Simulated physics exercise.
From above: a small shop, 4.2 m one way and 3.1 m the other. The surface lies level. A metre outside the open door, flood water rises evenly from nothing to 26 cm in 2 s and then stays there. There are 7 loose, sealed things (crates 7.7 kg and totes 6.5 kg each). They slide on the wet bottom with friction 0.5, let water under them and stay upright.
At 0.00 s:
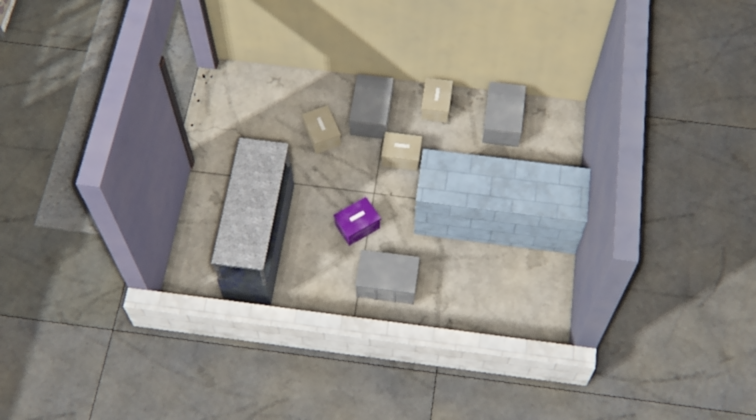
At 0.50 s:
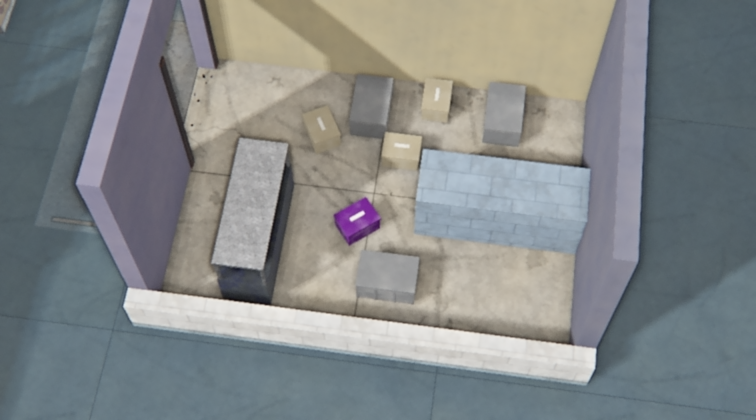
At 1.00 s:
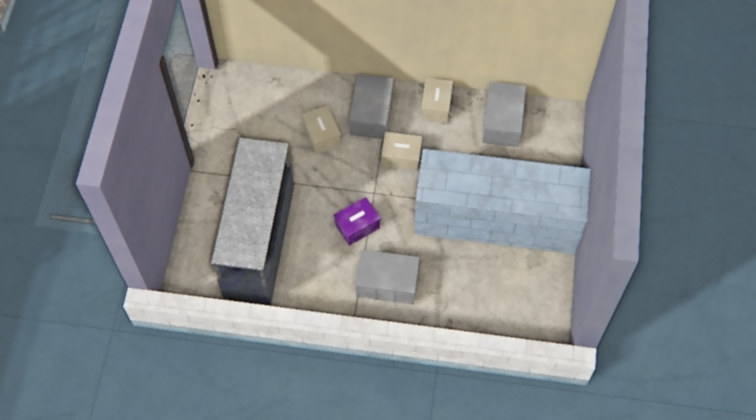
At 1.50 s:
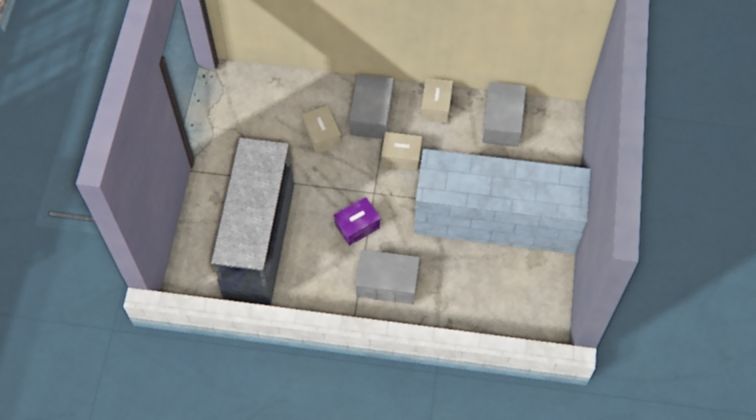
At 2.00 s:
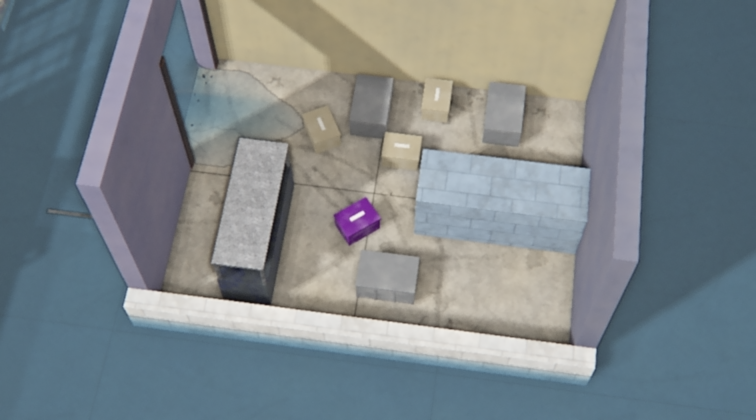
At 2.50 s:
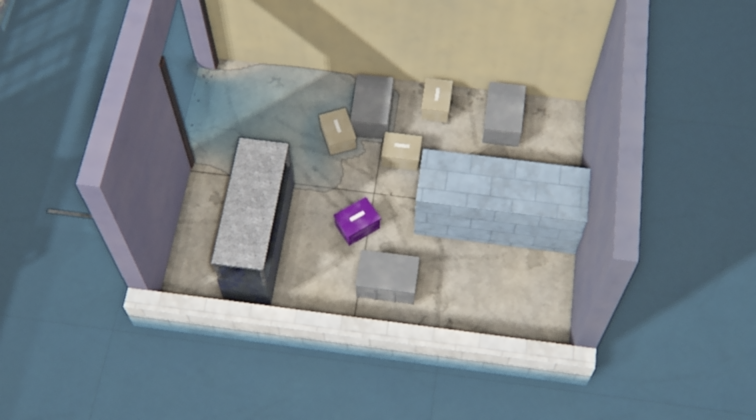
Water spreading around a small shop seen from above, then entering through the open doorway at left and nudging a tan box.
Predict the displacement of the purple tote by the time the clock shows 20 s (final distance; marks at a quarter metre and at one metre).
The purple tote is nudged along.
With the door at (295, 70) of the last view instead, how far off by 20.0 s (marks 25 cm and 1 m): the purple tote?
Then the purple tote ends far away.
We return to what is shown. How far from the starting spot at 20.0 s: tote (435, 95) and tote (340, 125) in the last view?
In that order: 200 cm, 300 cm.
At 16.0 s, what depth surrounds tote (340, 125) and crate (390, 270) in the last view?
About 18 and 21 cm.
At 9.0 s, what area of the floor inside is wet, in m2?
About 11.5 m2.
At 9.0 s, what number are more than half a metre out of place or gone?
I count 7.
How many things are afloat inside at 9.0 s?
At that moment 7.
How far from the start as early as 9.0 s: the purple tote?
About 80 cm.
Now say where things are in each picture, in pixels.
The first frame shows the purple tote at (357, 217), on the bottom; 0.0 m2 under water; 0 of 7 have shifted.
The second frame shows the purple tote at (357, 217) rests on the ground; 0.0 m2 under water; 0 of 7 have shifted.
The third frame shows the purple tote at (357, 217), on the bottom; 0.0 m2 under water; 0 of 7 have shifted.
The fourth frame shows the purple tote at (357, 217) rests on the ground; 0.1 m2 under water; 0 of 7 have shifted.
The fifth frame shows the purple tote at (357, 217), on the bottom; water covers 0.9 m2; 0 of 7 have shifted.
The sixth frame shows the purple tote at (357, 217), on the bottom; water covers 2.2 m2; 1 of 7 have shifted.
After 4.0 s the purple tote is near (358, 237), 0.2 m from its start, aground; 3 afloat.
After 9.0 s the purple tote is near (299, 258), 0.8 m from its start, afloat; 7 afloat.
After 16.0 s the purple tote is near (371, 192), 0.3 m from its start, afloat; 7 afloat.
After 20.0 s the purple tote is near (340, 165), 0.5 m from its start, afloat; 7 afloat.
